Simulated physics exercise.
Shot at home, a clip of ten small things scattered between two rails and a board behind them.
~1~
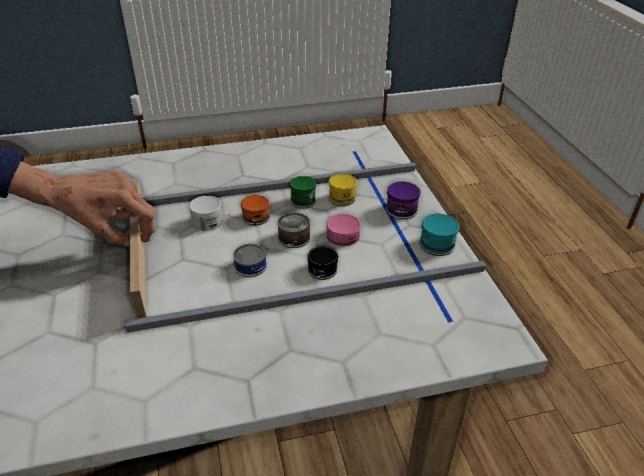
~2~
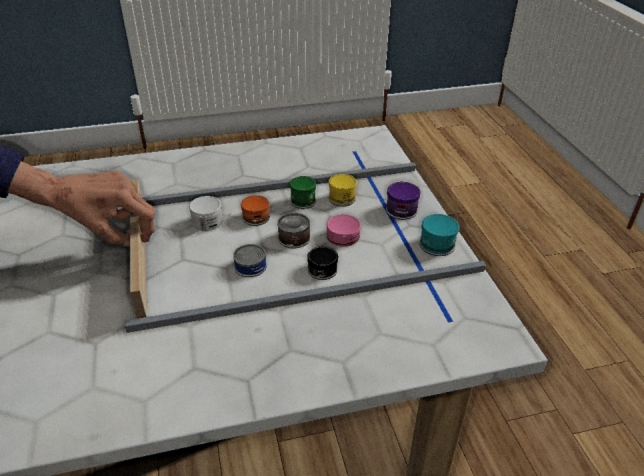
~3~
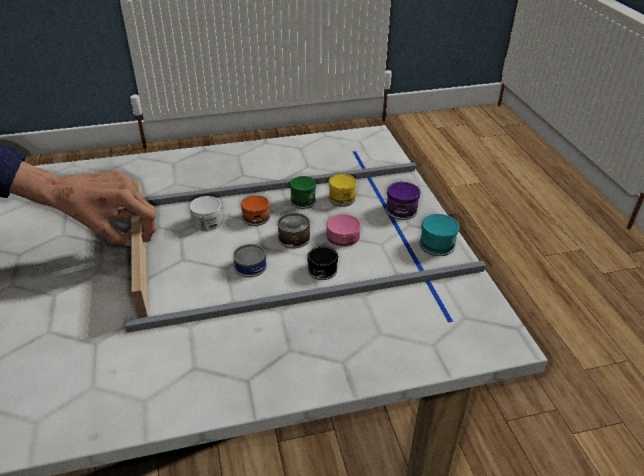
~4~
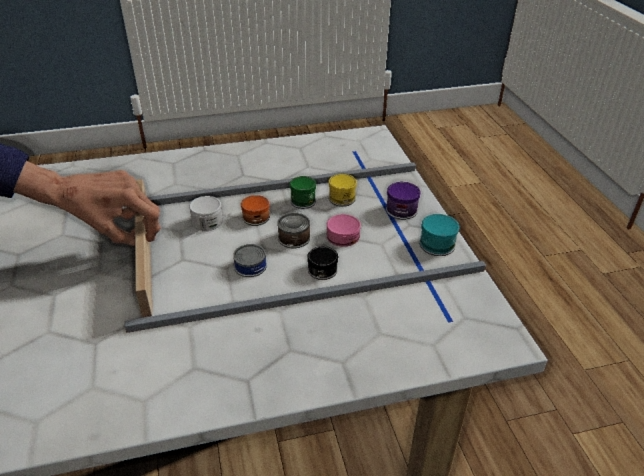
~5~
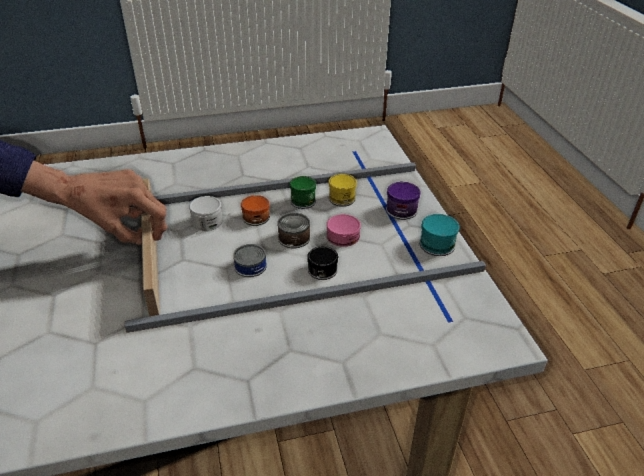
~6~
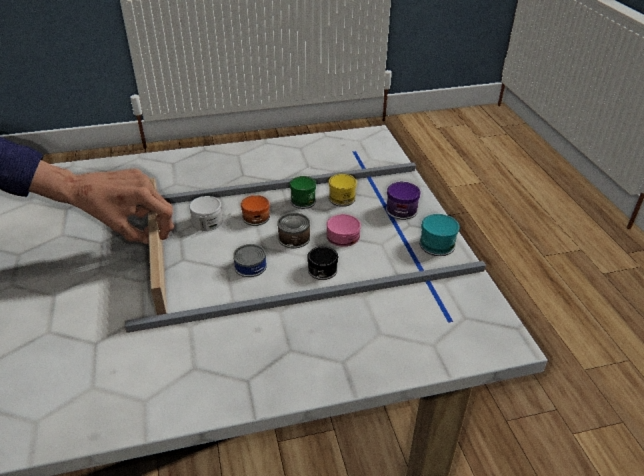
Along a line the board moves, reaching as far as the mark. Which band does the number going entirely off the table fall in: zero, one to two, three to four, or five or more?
It falls in the one to two band.
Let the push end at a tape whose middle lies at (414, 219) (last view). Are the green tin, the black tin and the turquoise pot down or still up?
The green tin? It is safe. The black tin? It is safe. The turquoise pot? It does not stay.
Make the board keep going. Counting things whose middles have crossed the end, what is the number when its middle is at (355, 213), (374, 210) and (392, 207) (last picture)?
Past-the-end tally - position 1: 0, position 2: 0, position 3: 1.
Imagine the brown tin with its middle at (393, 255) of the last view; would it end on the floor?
From that start the object is safe.
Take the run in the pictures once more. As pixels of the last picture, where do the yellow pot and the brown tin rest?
The yellow pot ends up near (410, 177), and the brown tin near (408, 211).
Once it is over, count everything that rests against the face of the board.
The number is 5.
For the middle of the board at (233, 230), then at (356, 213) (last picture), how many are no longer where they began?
At the first place 3, at the second 9.
Soon after, none off yet; turquoise pot at rest near (439, 235); purple tin at rest near (403, 201); yellow pot at rest near (342, 190).
In the end, the number that fall off is one or two; gone, purple tin.
